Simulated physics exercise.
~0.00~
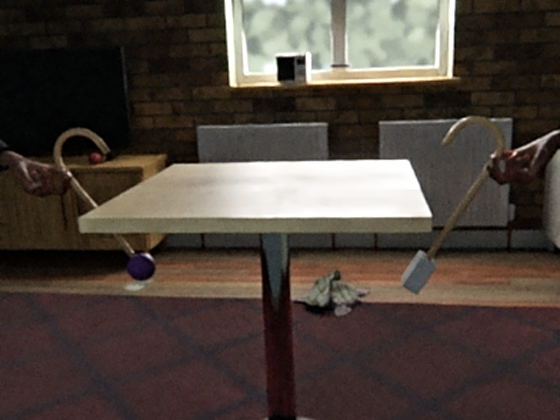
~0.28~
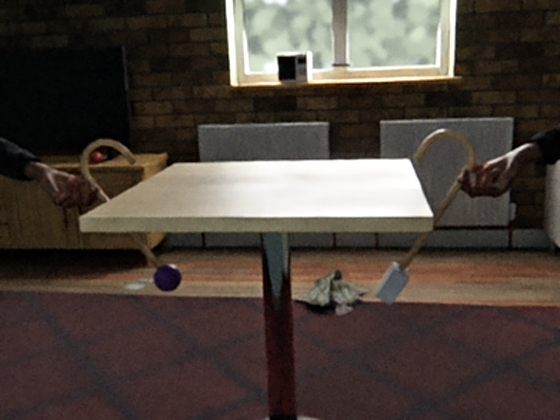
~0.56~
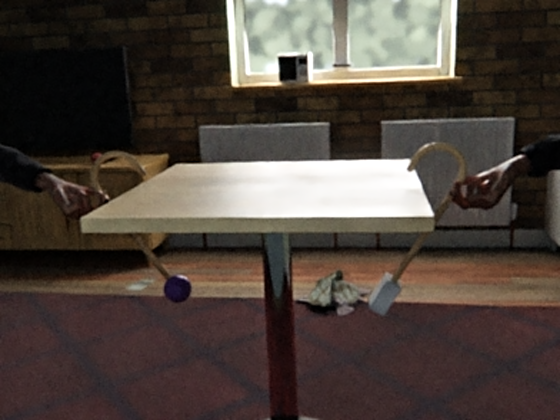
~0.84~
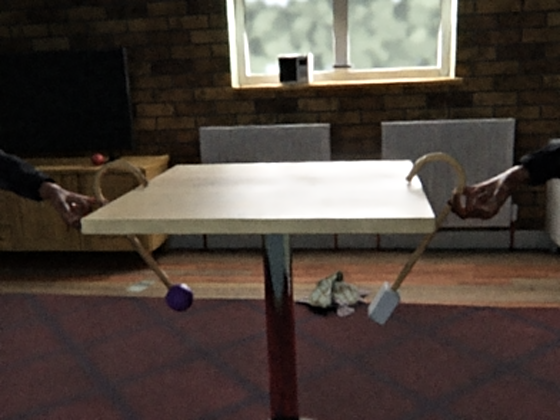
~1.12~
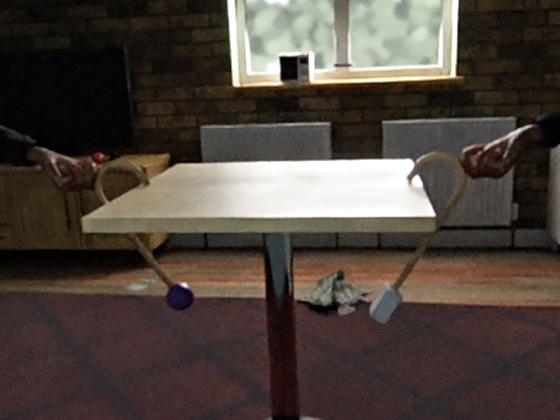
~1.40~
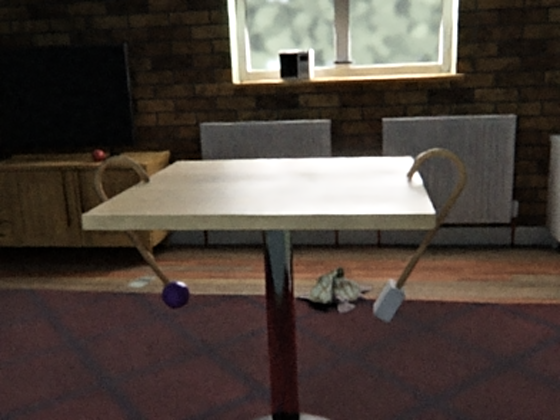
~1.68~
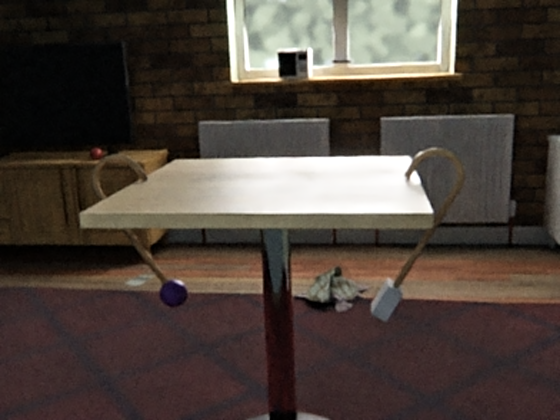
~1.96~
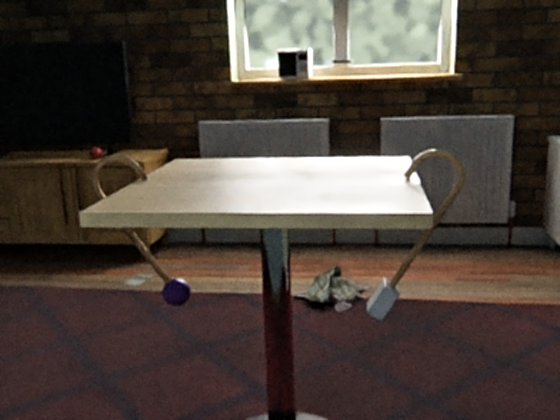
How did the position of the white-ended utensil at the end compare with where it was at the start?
At the start it was held up by a hand off to the right of the table, with its crook clear of the top. By the end it was a little further left and lower, hanging by its crook from the table's right edge with no hand on it.
